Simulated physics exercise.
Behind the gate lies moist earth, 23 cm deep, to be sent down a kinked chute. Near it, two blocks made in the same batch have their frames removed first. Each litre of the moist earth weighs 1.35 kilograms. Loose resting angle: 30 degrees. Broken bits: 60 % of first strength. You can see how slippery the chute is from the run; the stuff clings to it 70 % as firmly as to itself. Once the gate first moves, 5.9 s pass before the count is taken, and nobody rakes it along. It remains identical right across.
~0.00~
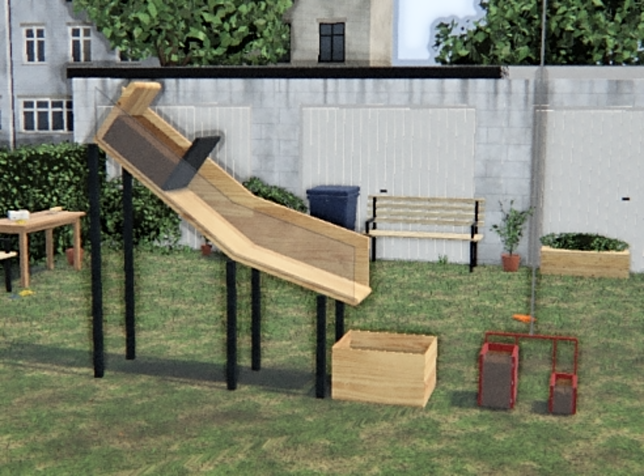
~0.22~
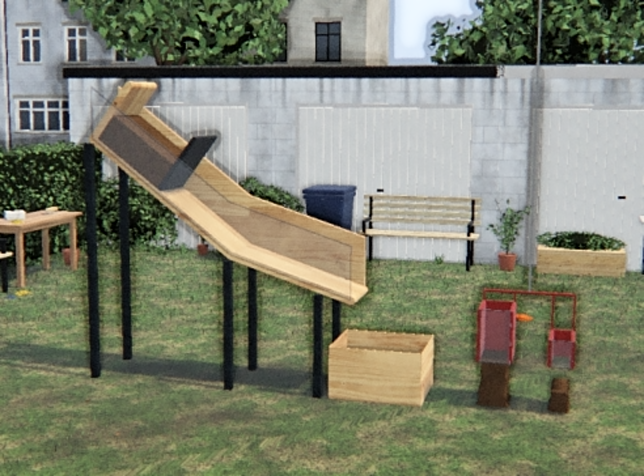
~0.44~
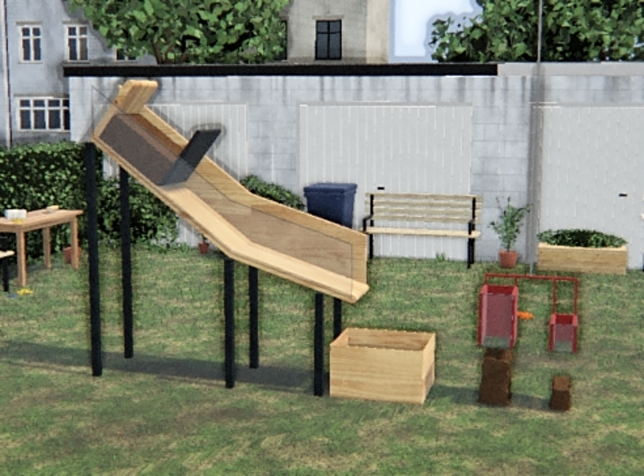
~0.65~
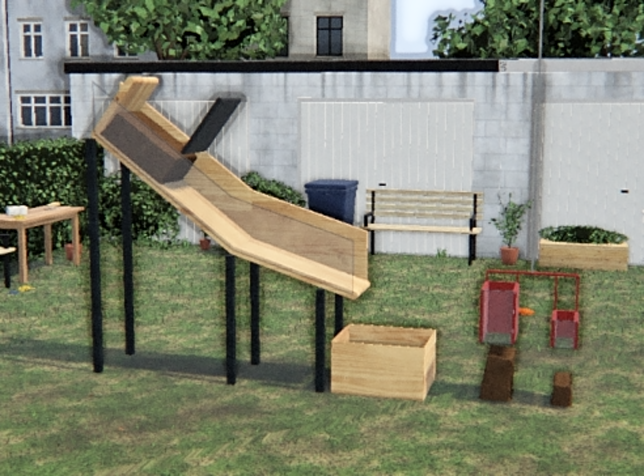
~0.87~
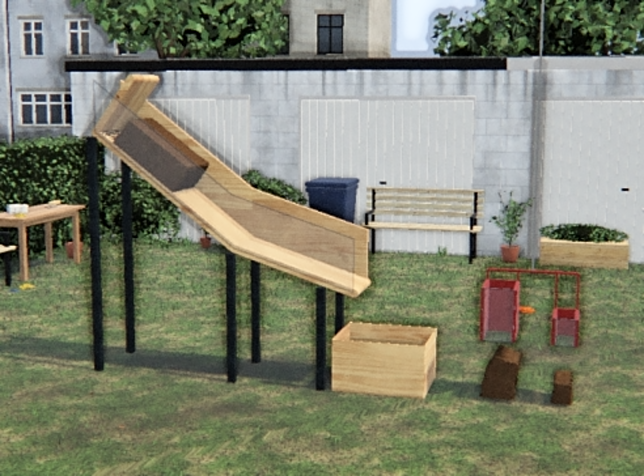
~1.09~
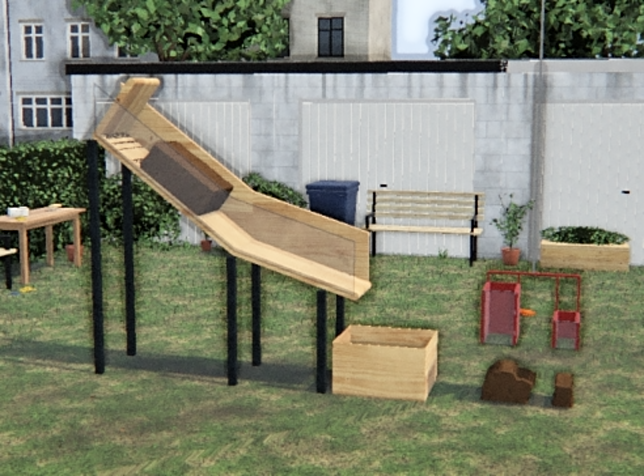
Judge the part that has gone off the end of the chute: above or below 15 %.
Result: In excess of 15 percent.
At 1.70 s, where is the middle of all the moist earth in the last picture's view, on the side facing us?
Centre noted at roughly (306, 263).
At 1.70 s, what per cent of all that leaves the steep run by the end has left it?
Share so far: Roughly 100 percent.
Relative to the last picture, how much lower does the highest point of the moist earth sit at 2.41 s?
About 0 centimetres.
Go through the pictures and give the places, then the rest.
The first picture shows foremost bit of the moist earth at (175, 166); block heights 34 cm, 16 cm (left to right).
The second picture shows foremost bit of the moist earth at (171, 166); block heights 34 cm, 16 cm (left to right).
The third picture shows foremost bit of the moist earth at (172, 165); block heights 33 cm, 16 cm (left to right).
The fourth picture shows foremost bit of the moist earth at (175, 162); block heights 33 cm, 16 cm (left to right).
The fifth picture shows foremost bit of the moist earth at (187, 170); block heights 31 cm, 16 cm (left to right).
The sixth picture shows foremost bit of the moist earth at (213, 194); block heights 23 cm, 16 cm (left to right).
After 1.70 s, 1 % is on the steep run, 99 % on the flatter one and 0 % past the end.
After 2.41 s, 1 % is on the steep run, 14 % on the flatter one and 86 % past the end.
After 3.13 s, 1 % is on the steep run, 1 % on the flatter one and 98 % past the end.
After 3.85 s, 1 % is on the steep run, 1 % on the flatter one and 98 % past the end.
After 6.32 s, 1 % is on the steep run, 1 % on the flatter one and 98 % past the end.
